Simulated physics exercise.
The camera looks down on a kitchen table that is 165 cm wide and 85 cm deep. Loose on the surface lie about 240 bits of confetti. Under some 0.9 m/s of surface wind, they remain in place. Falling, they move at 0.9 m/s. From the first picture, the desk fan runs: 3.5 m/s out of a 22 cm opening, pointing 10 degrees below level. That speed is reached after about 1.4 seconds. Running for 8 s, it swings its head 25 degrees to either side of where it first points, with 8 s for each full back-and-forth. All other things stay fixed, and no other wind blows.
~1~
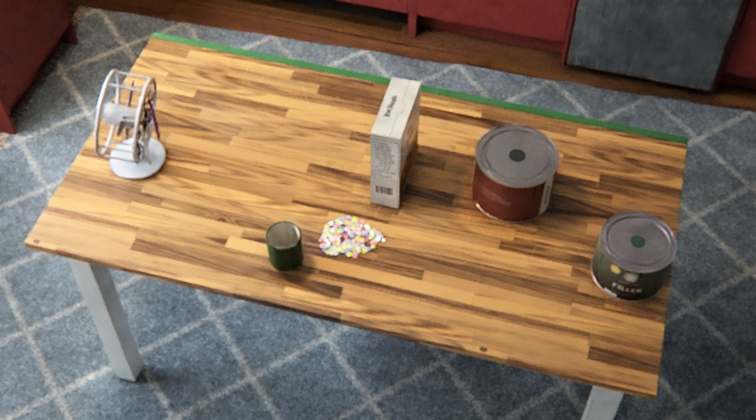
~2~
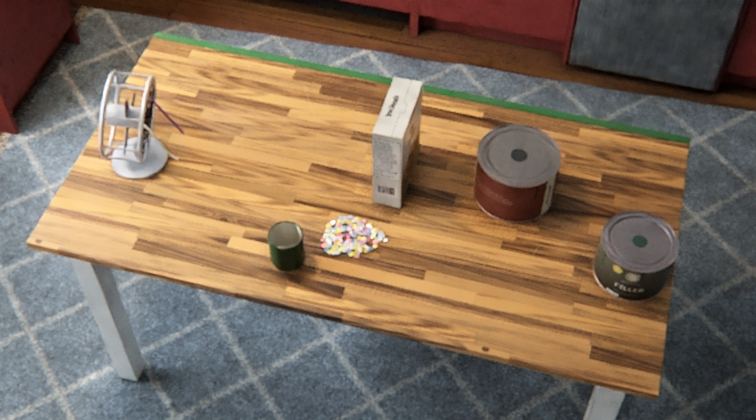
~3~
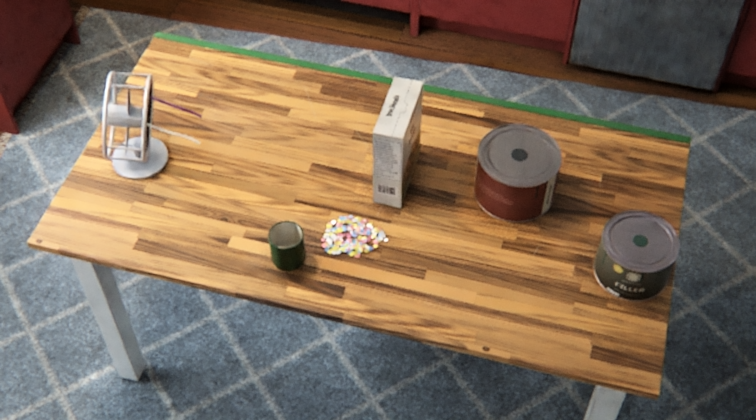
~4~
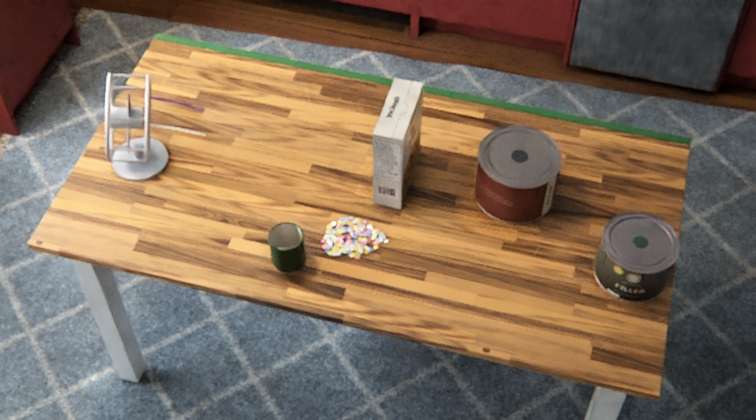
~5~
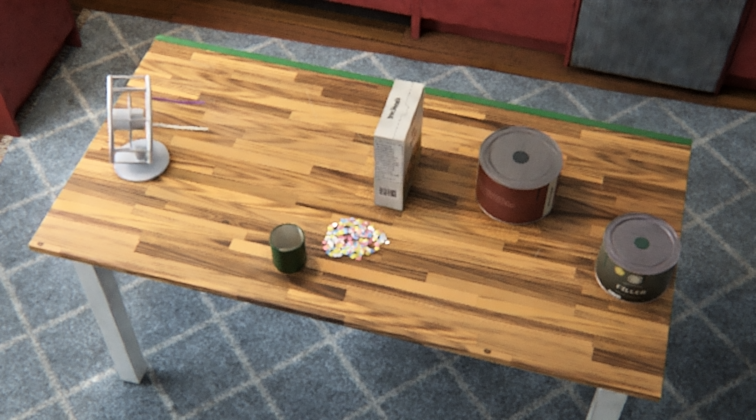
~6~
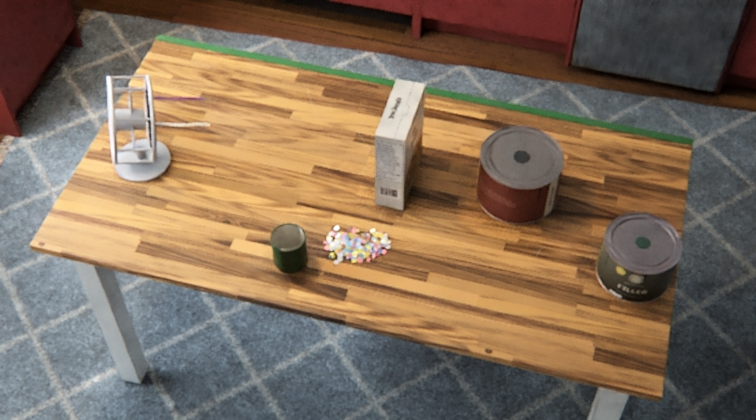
To begin with, a desk fan, a dark green mug, a pale carton, two large tins and a heap of colourful confetti rest motionless on a wooden table. The fan's head turns towards the back while the confetti stays put, then some bits shift slightly and the heap loosens.
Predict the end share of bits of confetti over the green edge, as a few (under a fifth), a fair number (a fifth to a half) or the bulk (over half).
The bits of confetti over the green edge are a few, under a fifth.
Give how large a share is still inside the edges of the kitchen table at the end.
Around 0 in a hundred remain.
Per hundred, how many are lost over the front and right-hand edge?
About 100 % front, 4 % right-hand.
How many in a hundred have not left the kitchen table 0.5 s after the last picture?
Near 50 per cent, more or less.
Then, 0.5 s after the last picture, 0 % are over the green edge; the middle of those left on the top is near (390, 314); 0 % are gone or lie where they will stay.
Then, 1.5 s after the last picture, 0 % are over the green edge; the middle of those left on the top is near (360, 309); 72 % are gone or lie where they will stay.
Then, 3.3 s after the last picture, 0 % are over the green edge; the middle of those left on the top is near (359, 312); 78 % are gone or lie where they will stay.
Then, 6.9 s after the last picture, at the end, 0 % are over the green edge.
